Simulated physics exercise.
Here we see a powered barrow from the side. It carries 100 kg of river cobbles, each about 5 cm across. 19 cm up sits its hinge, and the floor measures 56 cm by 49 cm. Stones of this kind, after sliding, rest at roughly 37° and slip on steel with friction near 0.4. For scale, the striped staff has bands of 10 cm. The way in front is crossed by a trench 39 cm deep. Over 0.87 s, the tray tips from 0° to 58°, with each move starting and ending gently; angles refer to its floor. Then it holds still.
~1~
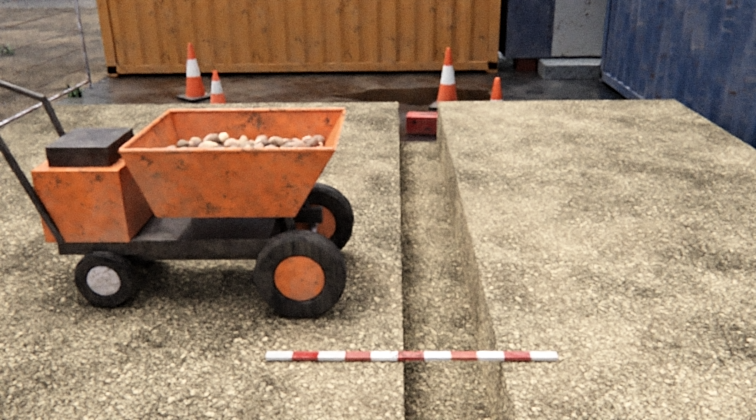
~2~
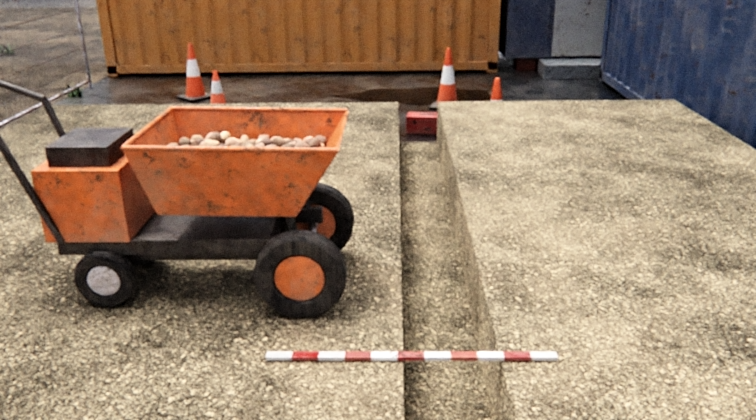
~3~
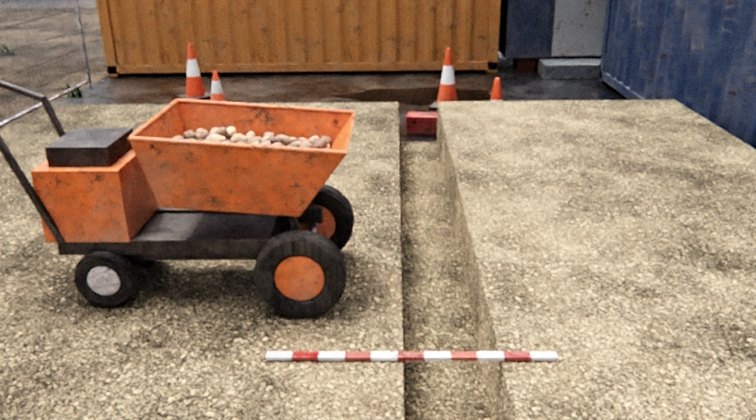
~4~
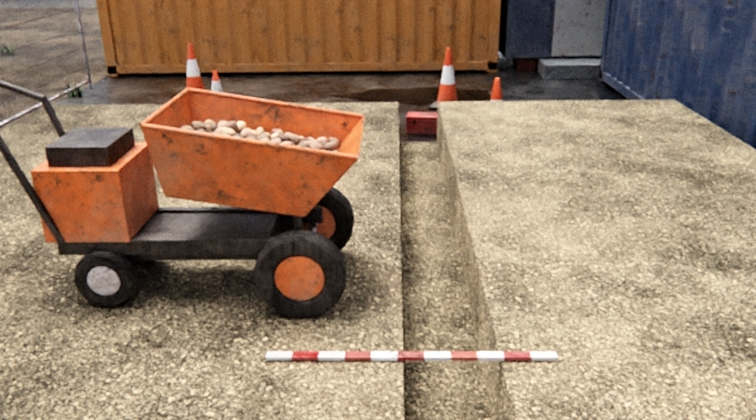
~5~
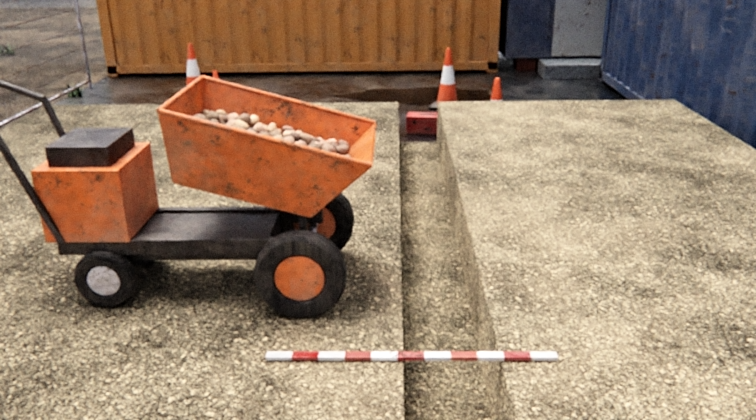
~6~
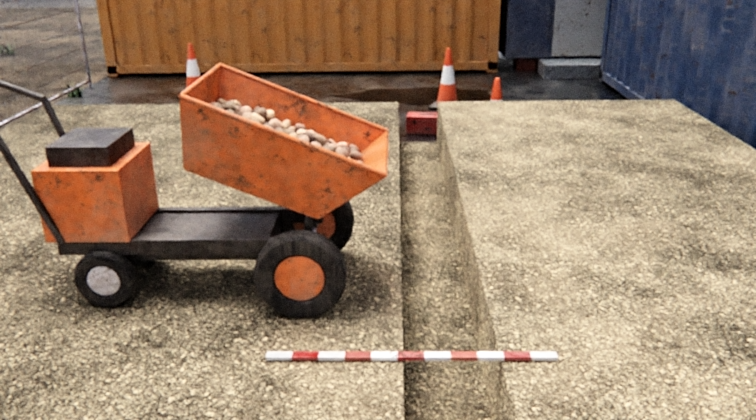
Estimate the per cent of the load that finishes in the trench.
Roughly 25 percent.
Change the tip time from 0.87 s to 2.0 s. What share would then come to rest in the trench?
It would be near 25 per cent.
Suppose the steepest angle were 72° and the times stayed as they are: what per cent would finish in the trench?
In that case around 65 percent.
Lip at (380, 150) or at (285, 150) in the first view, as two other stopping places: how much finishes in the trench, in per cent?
Roughly 5 in a hundred from the first, 35 in a hundred from the second.
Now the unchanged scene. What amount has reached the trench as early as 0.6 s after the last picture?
Some 5 per cent.
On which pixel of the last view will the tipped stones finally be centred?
Near (465, 349).
Then, 0.3 s after the last picture the floor is at 49°, 100 % in the tray; the foremost stones are at (398, 204).
Then, 0.6 s after the last picture the floor is at 58°, 96 % in the tray, 4 % in the trench; the foremost stones are at (467, 237).
Then, 1.0 s after the last picture the floor is at 58°, 76 % in the tray, 15 % in the trench, 9 % past the trench; the foremost stones are at (542, 277).
Then, 2.9 s after the last picture the floor is at 58°, 64 % in the tray, 25 % in the trench, 11 % past the trench; the foremost stones are at (633, 270).
